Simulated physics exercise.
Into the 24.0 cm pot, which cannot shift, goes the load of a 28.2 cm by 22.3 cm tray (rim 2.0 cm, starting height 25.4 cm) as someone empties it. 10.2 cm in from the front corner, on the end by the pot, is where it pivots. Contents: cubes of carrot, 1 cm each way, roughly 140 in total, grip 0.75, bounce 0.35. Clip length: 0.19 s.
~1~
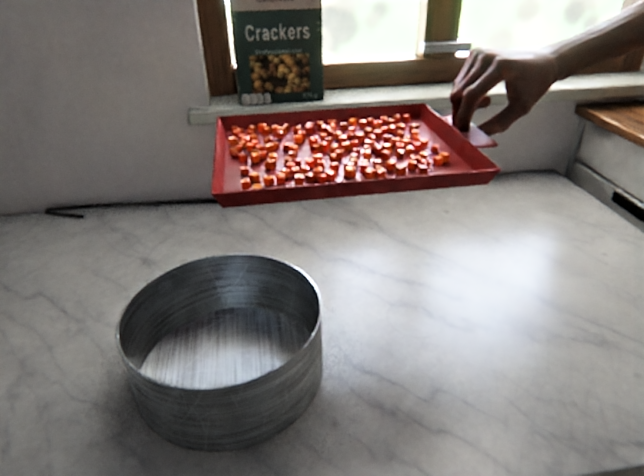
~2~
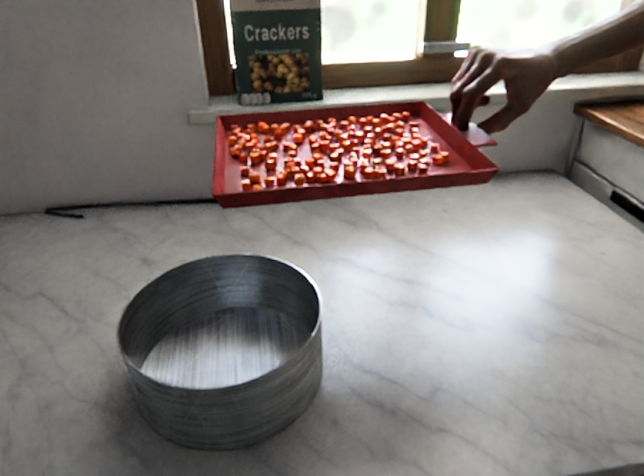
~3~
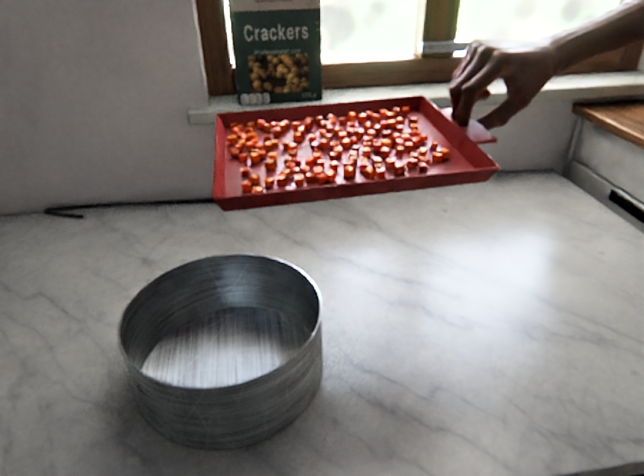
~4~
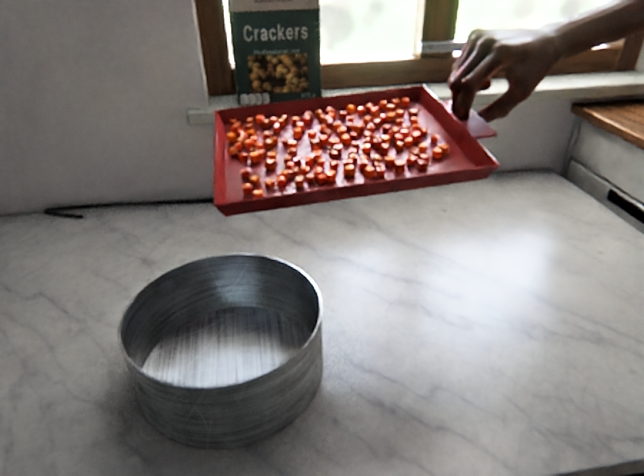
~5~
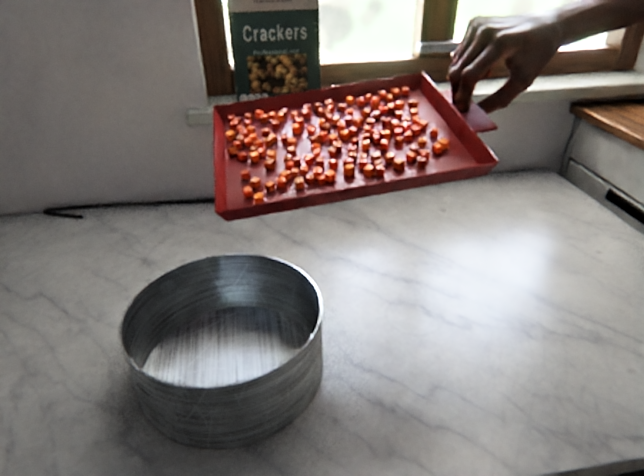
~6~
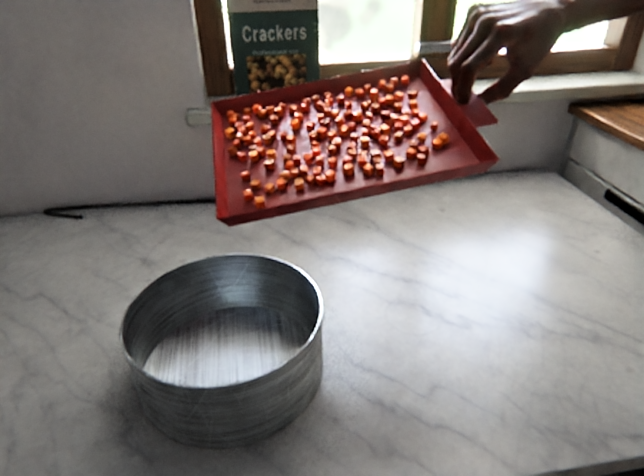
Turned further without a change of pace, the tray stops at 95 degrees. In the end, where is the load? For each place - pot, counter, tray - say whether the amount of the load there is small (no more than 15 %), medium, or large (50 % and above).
Pot: Large; counter: Small; tray: Small.
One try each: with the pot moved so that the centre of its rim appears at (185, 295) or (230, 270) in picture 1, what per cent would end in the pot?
In order, about 70 and about 60 per cent.
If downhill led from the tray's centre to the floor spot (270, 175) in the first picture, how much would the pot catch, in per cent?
Near 95 percent, give or take.
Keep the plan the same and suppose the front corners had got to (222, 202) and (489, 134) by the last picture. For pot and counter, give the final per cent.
In the pot: 100 per cent; on the counter: 0 per cent.
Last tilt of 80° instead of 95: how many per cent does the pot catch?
Roughly 95 percent.
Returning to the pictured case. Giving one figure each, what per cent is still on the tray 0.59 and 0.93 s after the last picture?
40 then 0.
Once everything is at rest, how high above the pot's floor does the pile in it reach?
Around 2.0 cm above the floor.
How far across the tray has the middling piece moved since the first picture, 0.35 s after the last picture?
It has moved some 5 cm from its start.
Then, 0.35 s after the last picture, tilt 54 degrees; the tray holds 100 %, the pot 0 %.
Then, 0.59 s after the last picture, tilt 80 degrees; the tray holds 40 %, the pot 15 %.
Then, 0.93 s after the last picture, tilt 95 degrees; the tray holds 0 %, the pot 90 %.
In the end, pot 95 %, counter 5 %, tray 0 %.
